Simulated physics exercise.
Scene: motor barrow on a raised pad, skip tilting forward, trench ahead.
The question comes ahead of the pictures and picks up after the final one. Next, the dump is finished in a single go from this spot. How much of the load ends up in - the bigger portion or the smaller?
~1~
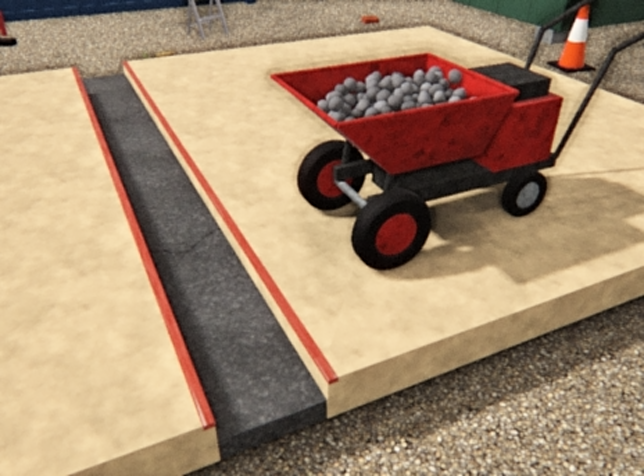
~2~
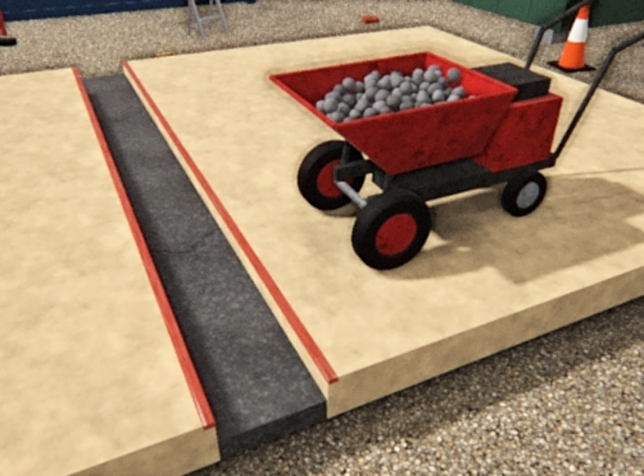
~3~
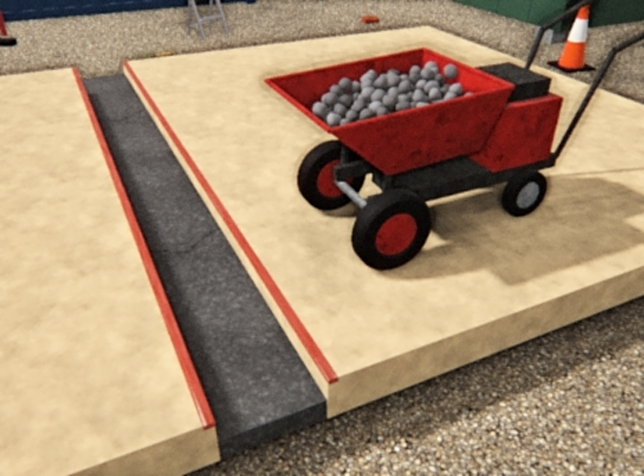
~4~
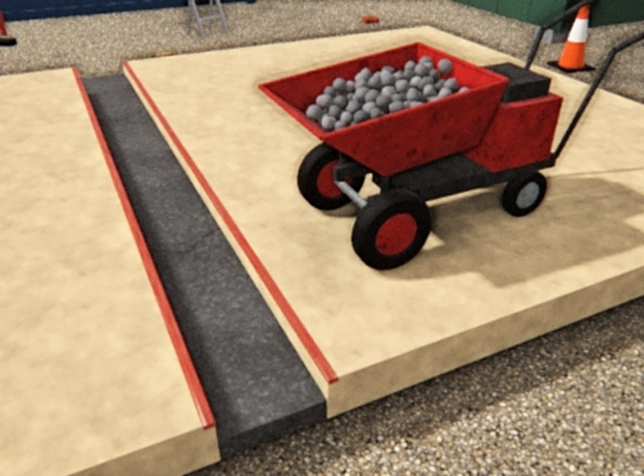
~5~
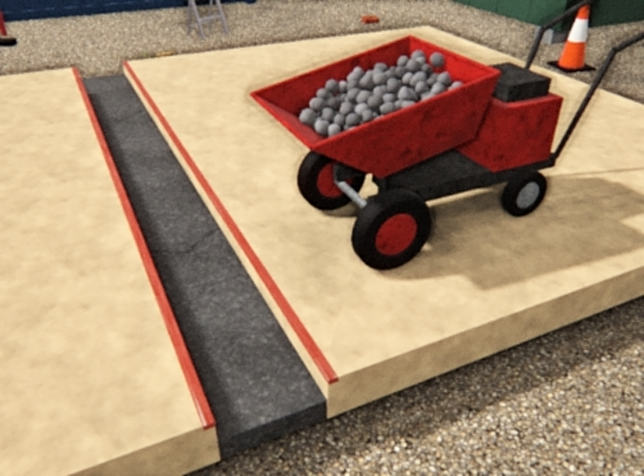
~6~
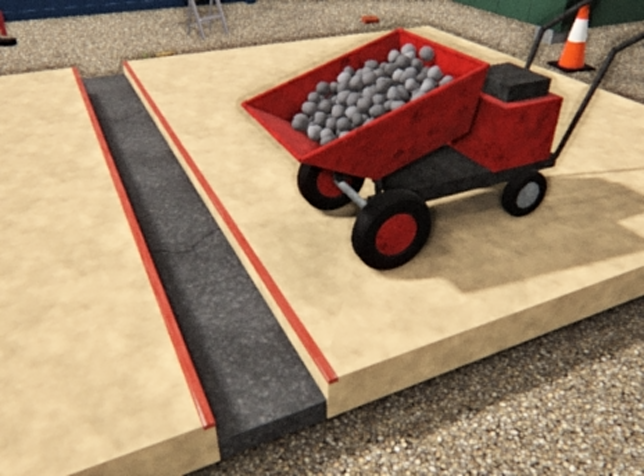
Most of the load will go into the trench.
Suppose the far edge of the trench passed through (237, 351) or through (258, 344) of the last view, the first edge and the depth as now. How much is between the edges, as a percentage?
40 % and 20 %, give or take.
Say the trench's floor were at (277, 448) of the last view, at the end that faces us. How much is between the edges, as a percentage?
About 100 %.
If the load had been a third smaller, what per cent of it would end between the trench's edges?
Roughly 80 percent of the load.
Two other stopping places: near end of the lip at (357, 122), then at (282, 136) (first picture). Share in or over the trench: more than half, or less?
The bulk; a minority.
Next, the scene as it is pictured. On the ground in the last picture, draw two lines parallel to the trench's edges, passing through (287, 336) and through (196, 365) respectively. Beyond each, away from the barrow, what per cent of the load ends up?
In order: 70 percent, then 0 percent.
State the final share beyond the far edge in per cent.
I'd say around 5 per cent of the load.
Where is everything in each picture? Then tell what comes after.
The first picture shows lip of the skip near (338, 126), level; top of the load near (402, 96), round cobbles; first edge of the trench near (302, 330); far edge near (187, 367), the trench over half as wide as the skip, and shallow for its width.
The second picture shows lip of the skip near (336, 127), level; top of the load near (401, 96).
The third picture shows lip of the skip near (330, 131), tipped barely; top of the load near (410, 92).
The fourth picture shows lip of the skip near (322, 138), tipped a little; top of the load near (404, 89).
The fifth picture shows lip of the skip near (312, 148), tipped a little; top of the load near (409, 80).
The sixth picture shows lip of the skip near (301, 161), tipped clearly; top of the load near (399, 77); first edge of the trench near (302, 330); far edge near (187, 367).
Shortly afterwards, skip tipped steeply; the whole lot in the skip.
Next, skip tipped right over; near two thirds in the skip; near a third in or heaped over the trench; only a few falling.
Some moments later, skip tipped right over; near a quarter in the skip; the bulk in or heaped over the trench; only a few beyond it.
In the end, skip tipped right over; near a quarter in the skip; the bulk in or heaped over the trench; only a few beyond it.
